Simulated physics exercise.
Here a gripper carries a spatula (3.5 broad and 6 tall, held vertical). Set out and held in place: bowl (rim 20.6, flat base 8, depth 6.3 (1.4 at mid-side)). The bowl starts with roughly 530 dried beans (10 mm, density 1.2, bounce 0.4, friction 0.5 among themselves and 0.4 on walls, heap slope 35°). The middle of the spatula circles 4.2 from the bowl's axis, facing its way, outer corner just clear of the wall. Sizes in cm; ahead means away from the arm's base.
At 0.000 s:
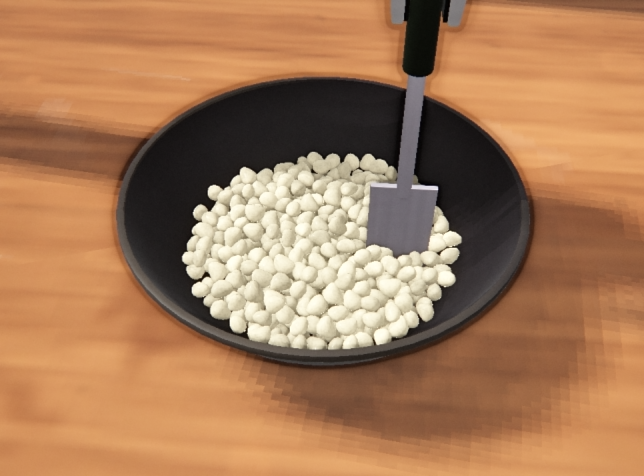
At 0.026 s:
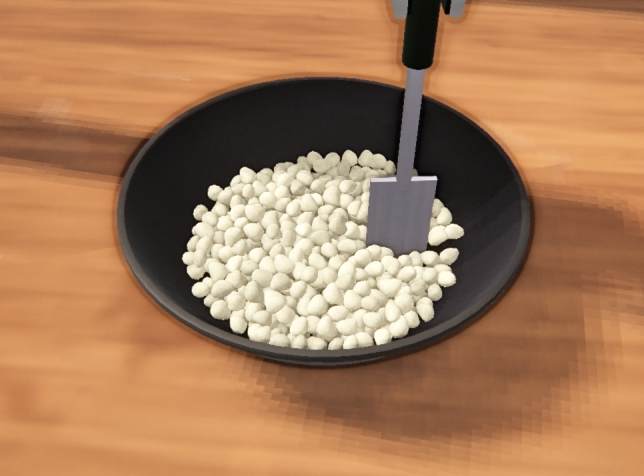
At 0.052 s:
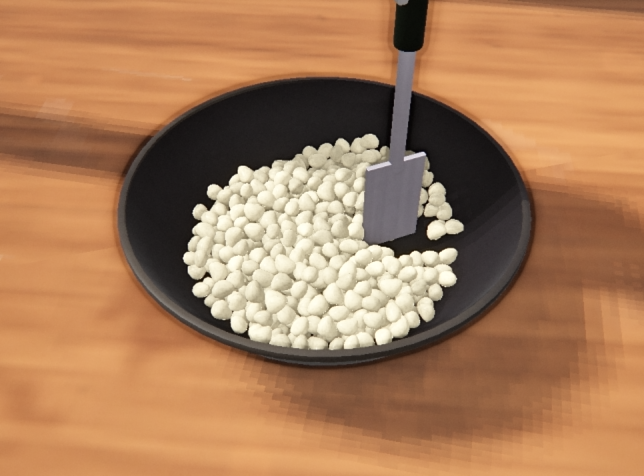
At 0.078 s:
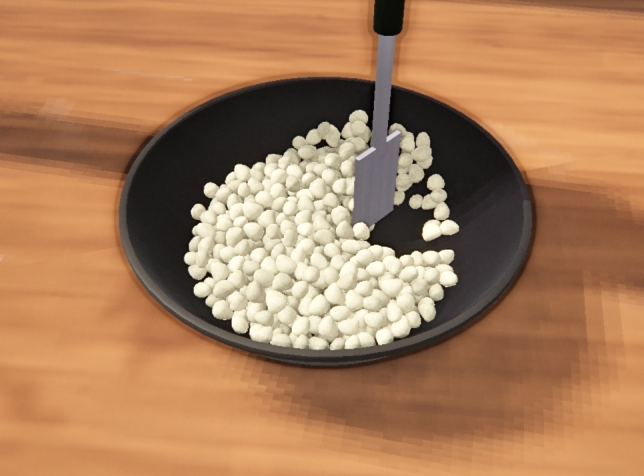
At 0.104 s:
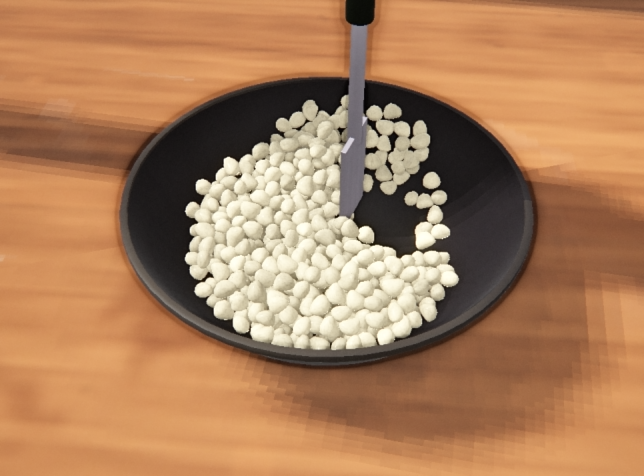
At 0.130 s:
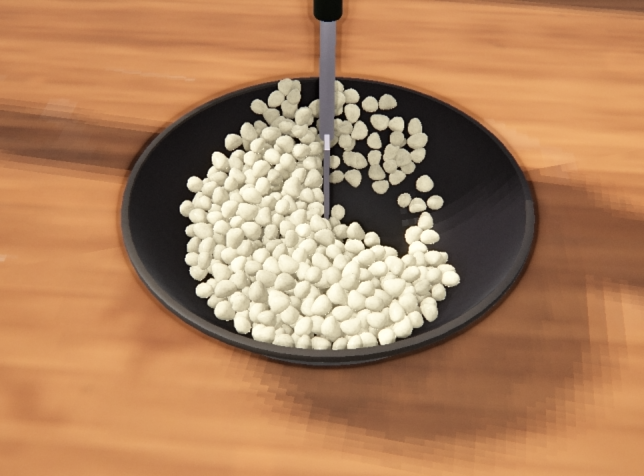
In a black bowl on a wooden surface, an upright spatula swept leftward through a heap of white beans, turning edge-on as it pushed some toward the back and left a bare patch behind it.
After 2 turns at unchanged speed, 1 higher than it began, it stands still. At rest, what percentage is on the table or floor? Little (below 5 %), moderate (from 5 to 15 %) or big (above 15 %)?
On the table or floor the share is moderate, from 5 to 15 %.
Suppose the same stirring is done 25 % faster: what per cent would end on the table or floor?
Then about 20 per cent.
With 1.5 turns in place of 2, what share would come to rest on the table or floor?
It would be near 10 per cent.
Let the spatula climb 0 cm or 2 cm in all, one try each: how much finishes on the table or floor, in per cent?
About 10 and 5 per cent.
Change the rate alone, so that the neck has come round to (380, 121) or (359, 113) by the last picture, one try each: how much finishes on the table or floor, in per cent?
About 0 and 0 per cent.
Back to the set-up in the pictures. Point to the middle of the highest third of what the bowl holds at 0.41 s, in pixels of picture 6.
At about (425, 277).
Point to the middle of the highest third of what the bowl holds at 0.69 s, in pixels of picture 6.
At about (249, 260).
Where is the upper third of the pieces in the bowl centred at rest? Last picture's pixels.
At about (376, 216).
After 0.41 s, 338° round, highest piece 8 above the table; 502 in the bowl, 20 on the table or floor, 10 in flight or on the tool.
After 0.69 s, 221° round, highest piece 8 above the table; 496 in the bowl, 35 on the table or floor, 1 in flight or on the tool.
After 1.03 s, 0° round, highest piece 7 above the table; 491 in the bowl, 41 on the table or floor.
After 1.73 s, 0° round, highest piece 7 above the table; 491 in the bowl, 41 on the table or floor.
In the end, 491 in the bowl, 41 on the table or floor. That is 8 % on the table or floor.
